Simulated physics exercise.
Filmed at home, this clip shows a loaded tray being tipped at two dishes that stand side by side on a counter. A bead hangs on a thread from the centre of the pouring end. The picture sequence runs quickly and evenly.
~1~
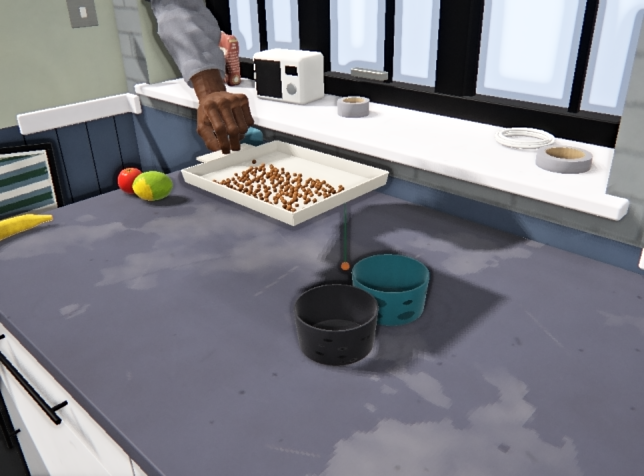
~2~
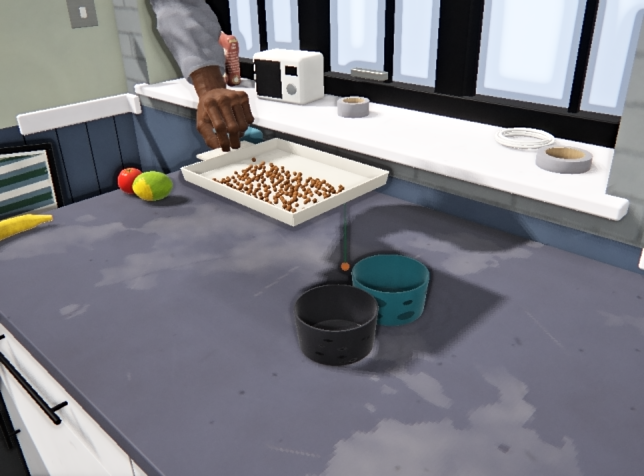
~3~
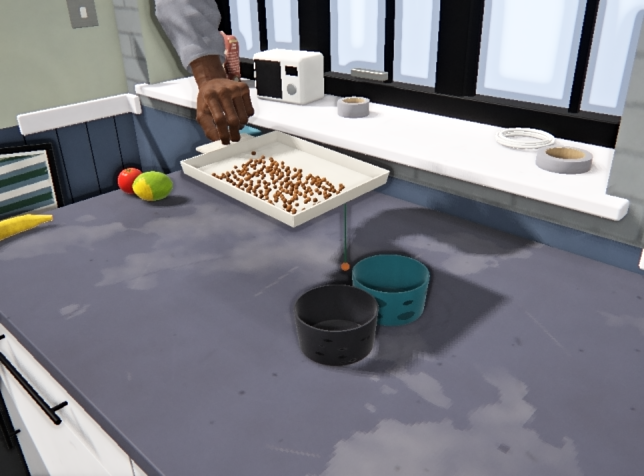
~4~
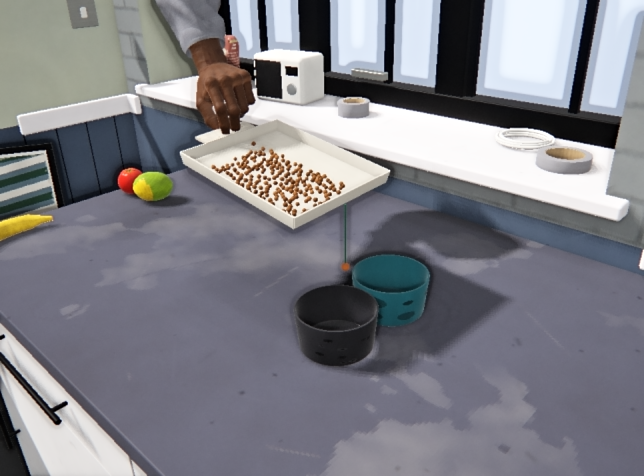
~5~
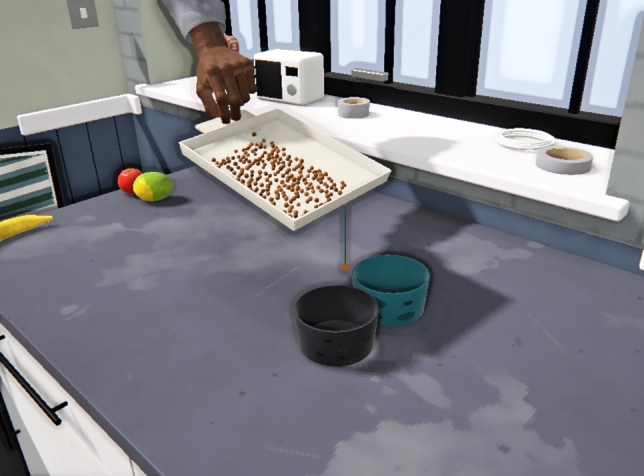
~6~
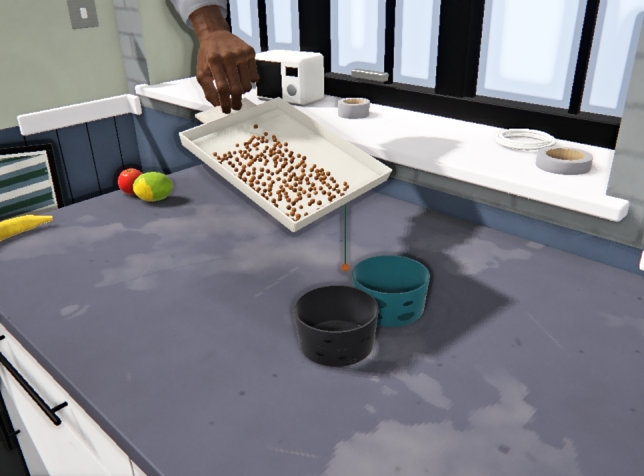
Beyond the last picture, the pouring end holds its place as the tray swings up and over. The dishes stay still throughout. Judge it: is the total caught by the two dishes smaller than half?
No.
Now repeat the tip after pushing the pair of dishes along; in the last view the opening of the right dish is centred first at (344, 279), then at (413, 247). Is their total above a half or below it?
With the first shift the pair saves beyond half; with the second, less than a half.
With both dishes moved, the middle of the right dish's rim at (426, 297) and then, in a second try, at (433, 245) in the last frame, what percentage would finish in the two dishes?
About 0 and 0 per cent.
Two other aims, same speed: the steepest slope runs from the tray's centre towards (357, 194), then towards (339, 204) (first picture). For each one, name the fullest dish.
So, the dish at the right the first time round, the dish at the left the second.
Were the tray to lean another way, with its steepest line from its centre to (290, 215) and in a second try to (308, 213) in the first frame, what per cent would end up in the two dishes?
Near 40 % and, after that, 70 %.
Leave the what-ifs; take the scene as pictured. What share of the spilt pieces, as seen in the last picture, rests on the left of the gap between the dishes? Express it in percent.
That would be roughly 50 per cent.
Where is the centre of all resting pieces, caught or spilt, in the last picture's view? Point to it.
Once nothing moves, the middle sits near (337, 342).
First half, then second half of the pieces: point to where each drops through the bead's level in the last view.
It passes near (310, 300) first and then near (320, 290).
Soon after the last picture, tray tipped steeply; nearly all on the tray; a stray few in the left dish; a stray few in the air.
A little later, tray tipped past a quarter turn; about half on the tray; about a quarter in the left dish; a stray few outside both; about a third in the air.
Later still, tray tipped past a quarter turn; nearly all in the left dish; a stray few in the right dish; a small part outside both.
At rest, tray tipped past a quarter turn; nearly all in the left dish; a stray few in the right dish; a small part outside both.
